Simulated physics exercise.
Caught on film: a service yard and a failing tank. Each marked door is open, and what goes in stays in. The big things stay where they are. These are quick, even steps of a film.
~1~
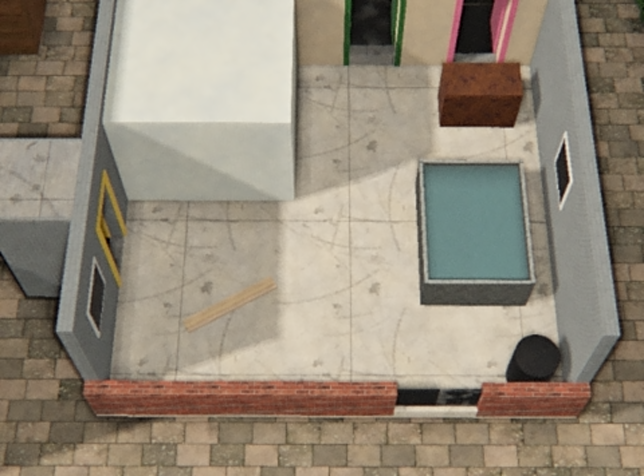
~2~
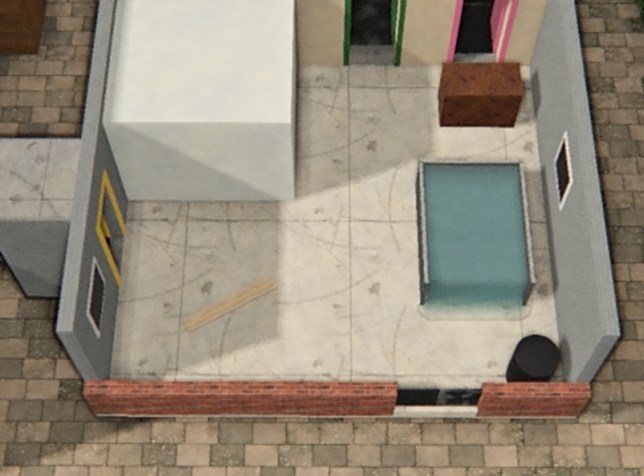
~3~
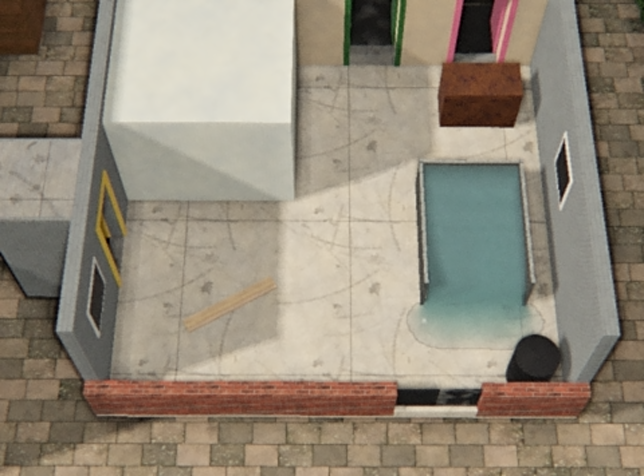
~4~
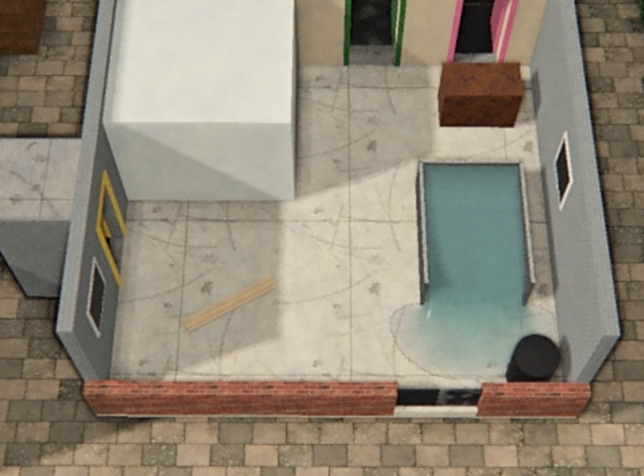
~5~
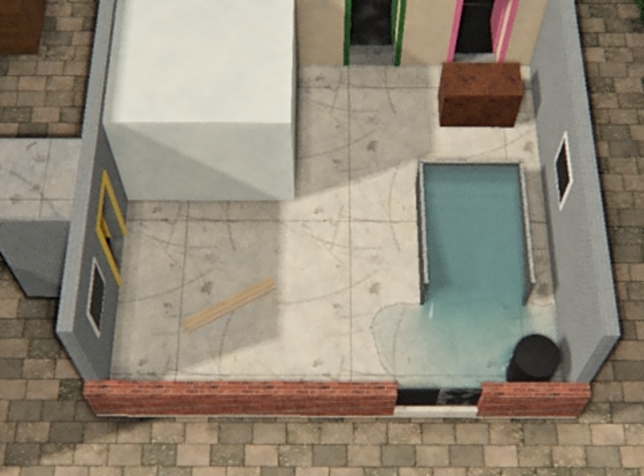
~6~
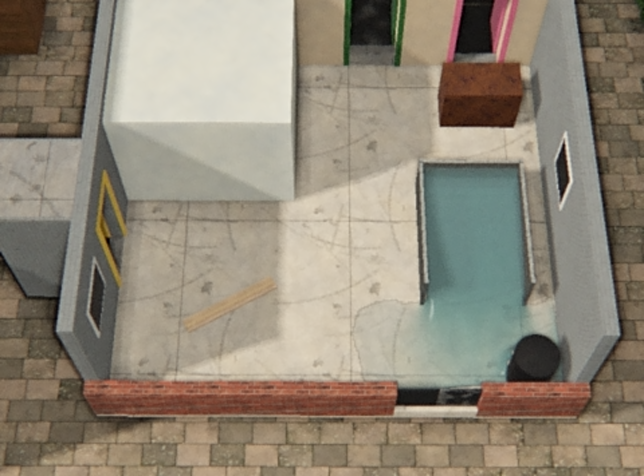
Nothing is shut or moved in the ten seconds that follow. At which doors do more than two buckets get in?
The yellow door takes more than that; the green door stays under that; the pink door stays under that.
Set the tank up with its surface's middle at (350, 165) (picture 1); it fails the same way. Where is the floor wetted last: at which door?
The green door.
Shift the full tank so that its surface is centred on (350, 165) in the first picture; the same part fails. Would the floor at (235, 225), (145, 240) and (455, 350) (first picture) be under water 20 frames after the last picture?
As listed: No water, awash, covered.
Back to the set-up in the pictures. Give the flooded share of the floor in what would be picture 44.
Some 90 per cent.
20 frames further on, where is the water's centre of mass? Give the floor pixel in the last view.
Near (381, 309).
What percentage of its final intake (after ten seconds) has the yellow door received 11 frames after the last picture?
Roughly 0 per cent.
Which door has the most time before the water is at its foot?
Last comes the green one.
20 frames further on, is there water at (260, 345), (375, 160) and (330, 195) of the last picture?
As listed: Flooded, dry, dry.
A moment on, water covers 15 % of the floor; the yellow door not reached, the green door not reached, the pink door not reached.
Next, water covers 30 % of the floor; the yellow door not reached, the green door not reached, the pink door not reached.
Then, water covers 65 % of the floor; the yellow door wet at the sill, nothing in, the green door not reached, the pink door not reached.
Later, water covers 90 % of the floor; the yellow door over two buckets in, the green door wet at the sill, nothing in, the pink door under two buckets in.
In the end, water covers 100 % of the floor; the yellow door far over two buckets in, the green door wet at the sill, nothing in, the pink door under two buckets in.
